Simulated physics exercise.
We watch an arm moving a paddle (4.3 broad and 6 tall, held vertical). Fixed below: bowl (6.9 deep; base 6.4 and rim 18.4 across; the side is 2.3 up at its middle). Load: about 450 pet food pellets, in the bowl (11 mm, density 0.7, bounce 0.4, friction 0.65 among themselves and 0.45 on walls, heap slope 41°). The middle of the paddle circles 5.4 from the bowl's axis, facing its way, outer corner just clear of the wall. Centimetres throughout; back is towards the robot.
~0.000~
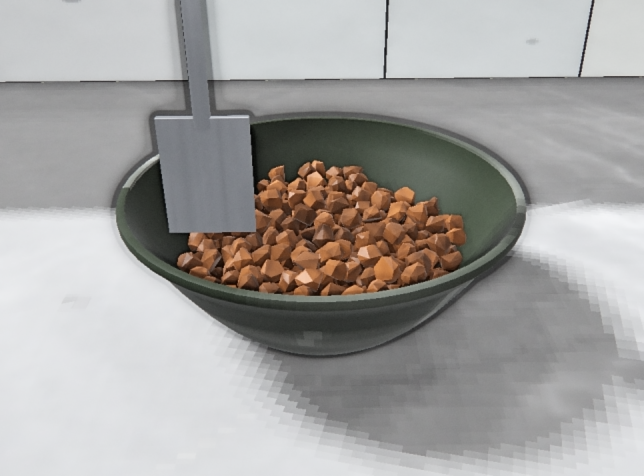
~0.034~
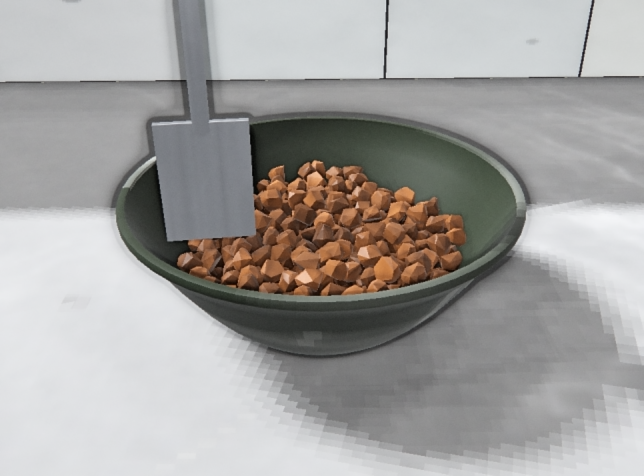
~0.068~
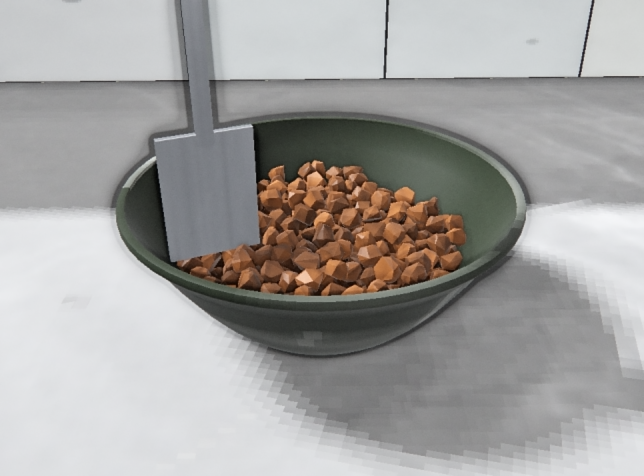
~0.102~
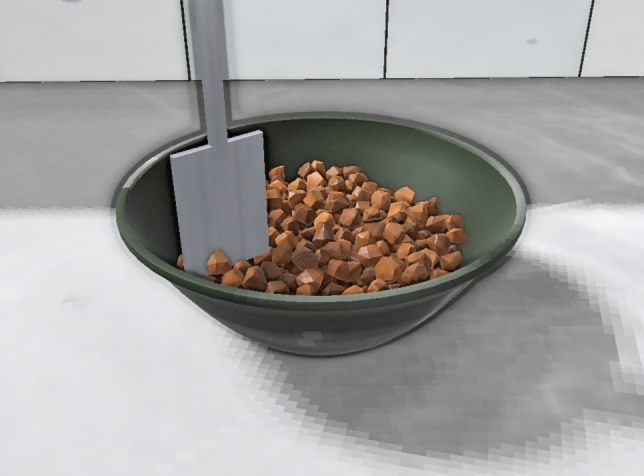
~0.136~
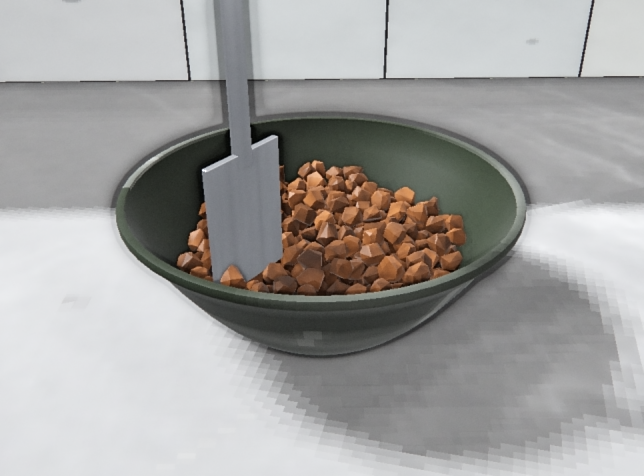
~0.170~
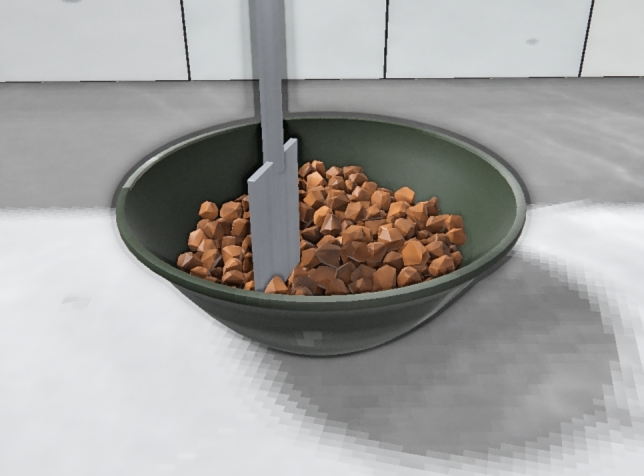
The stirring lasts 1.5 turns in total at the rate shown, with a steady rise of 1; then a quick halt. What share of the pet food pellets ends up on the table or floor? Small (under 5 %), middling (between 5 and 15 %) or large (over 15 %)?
On the table or floor the share is middling, between 5 and 15 %.
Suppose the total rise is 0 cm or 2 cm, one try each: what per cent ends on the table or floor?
Some 15 and 0 per cent.
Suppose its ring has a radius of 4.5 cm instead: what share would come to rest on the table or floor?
It would be near 15 per cent.
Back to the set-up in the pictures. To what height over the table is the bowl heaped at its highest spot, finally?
About 7.0 cm.
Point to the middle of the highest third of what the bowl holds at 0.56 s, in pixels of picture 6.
Near (321, 201).
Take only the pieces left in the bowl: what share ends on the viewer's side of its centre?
About 50 per cent.
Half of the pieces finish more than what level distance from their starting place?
Roughly 0 cm.
After 0.56 s, 254° round, highest piece 9 above the table; 447 in the bowl, 2 on the table or floor, 4 in flight or on the tool.
After 0.96 s, 79° round, highest piece 8 above the table; 430 in the bowl, 19 on the table or floor, 4 in flight or on the tool.
After 1.35 s, 180° round, highest piece 7 above the table; 421 in the bowl, 32 on the table or floor.
After 2.05 s, 180° round, highest piece 7 above the table; 421 in the bowl, 32 on the table or floor.
At rest, 421 in the bowl, 32 on the table or floor. That is 7 % on the table or floor.
